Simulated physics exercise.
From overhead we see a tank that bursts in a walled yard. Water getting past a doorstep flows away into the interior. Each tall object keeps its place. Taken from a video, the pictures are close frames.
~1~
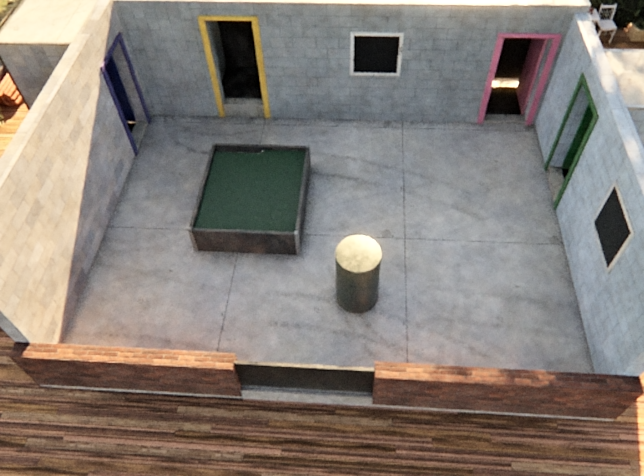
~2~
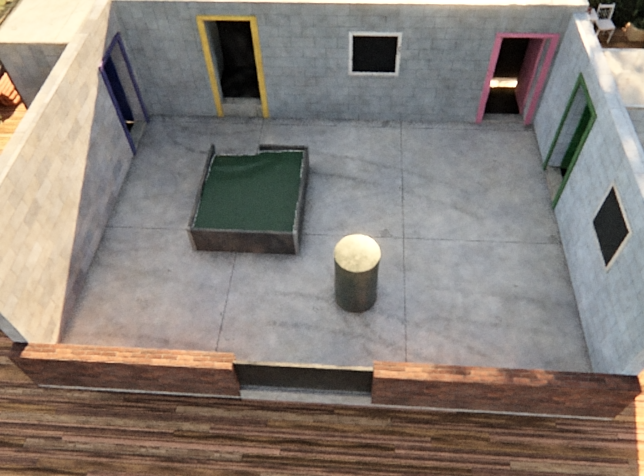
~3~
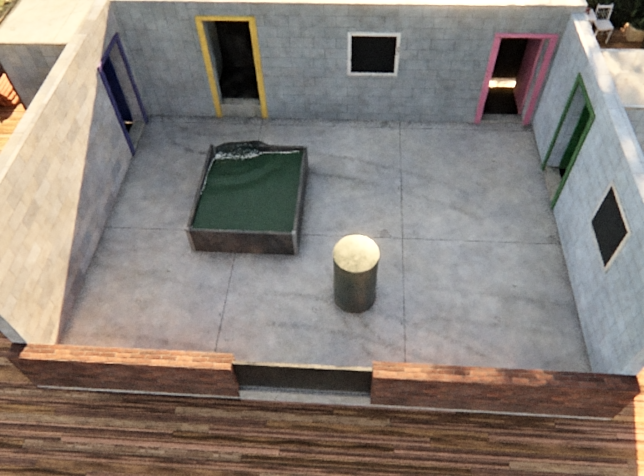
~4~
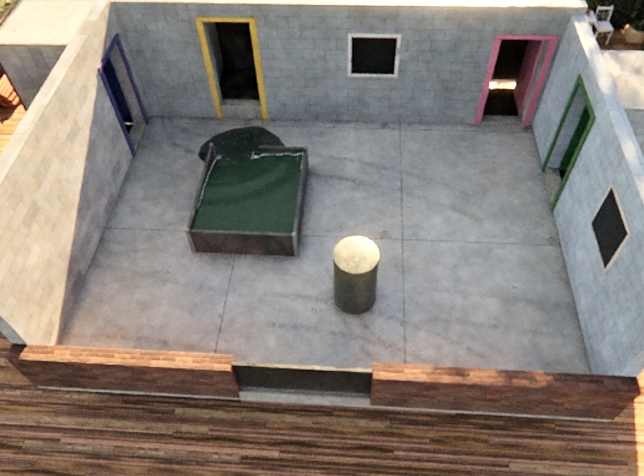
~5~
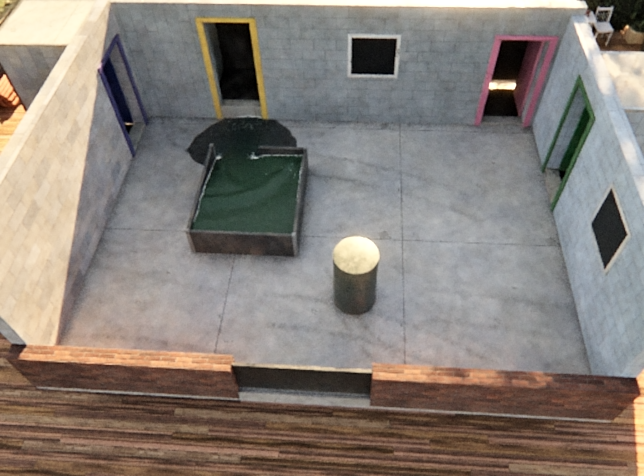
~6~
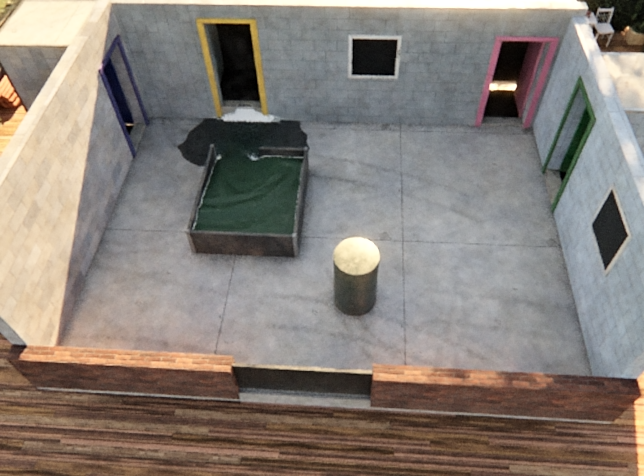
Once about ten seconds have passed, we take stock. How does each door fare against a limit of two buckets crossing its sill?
The green door stays within the limit. The yellow door stays within the limit. The pink door stays within the limit. The blue door goes past the limit.
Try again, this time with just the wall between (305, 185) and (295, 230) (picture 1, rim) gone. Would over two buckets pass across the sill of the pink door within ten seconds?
The pink one exceeds the limit.
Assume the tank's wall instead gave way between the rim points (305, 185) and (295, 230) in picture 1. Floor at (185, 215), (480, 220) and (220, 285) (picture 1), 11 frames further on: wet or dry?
Taking the points in order: Unwetted, swamped and unwetted.
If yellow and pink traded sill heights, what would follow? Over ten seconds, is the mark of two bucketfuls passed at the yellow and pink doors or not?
Swap done - yellow door gets too much, pink door doesn't reach it.
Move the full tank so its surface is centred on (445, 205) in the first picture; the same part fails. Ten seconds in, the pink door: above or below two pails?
Result for pink: It tops the limit.
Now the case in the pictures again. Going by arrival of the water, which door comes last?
My answer: The green-painted one.
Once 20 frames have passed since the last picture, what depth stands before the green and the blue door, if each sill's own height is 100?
I'd put it at close to 0 and 240 per cent.
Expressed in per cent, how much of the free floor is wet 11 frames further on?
That comes to about 15 per cent.
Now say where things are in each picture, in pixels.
In the first picture, still water in the water tank at (253, 189).
In the second picture, water pours out on the water tank's far side and has run to a hidden place.
In the third picture, the front is at a hidden place, out from the gap on the water tank's far side.
In the fourth picture, water pours out on the water tank's far side and has run to (259, 130).
In the fifth picture, water pours out on the water tank's far side and has run to (232, 119).
In the sixth picture, water pours out on the water tank's far side and has run to (211, 119).
A moment on, water covers 10 % of the floor; the green door not reached, the yellow door wet at the sill, nothing in, the pink door not reached, the blue door not reached.
Next, water covers 15 % of the floor; the green door not reached, the yellow door wet at the sill, nothing in, the pink door not reached, the blue door under two buckets in.
Then, water covers 35 % of the floor; the green door not reached, the yellow door wet at the sill, nothing in, the pink door wet at the sill, nothing in, the blue door far over two buckets in.
Later, water covers 60 % of the floor; the green door wet at the sill, nothing in, the yellow door wet at the sill, nothing in, the pink door wet at the sill, nothing in, the blue door far over two buckets in.
In the end, water covers 80 % of the floor; the green door wet at the sill, nothing in, the yellow door wet at the sill, nothing in, the pink door under two buckets in, the blue door far over two buckets in.
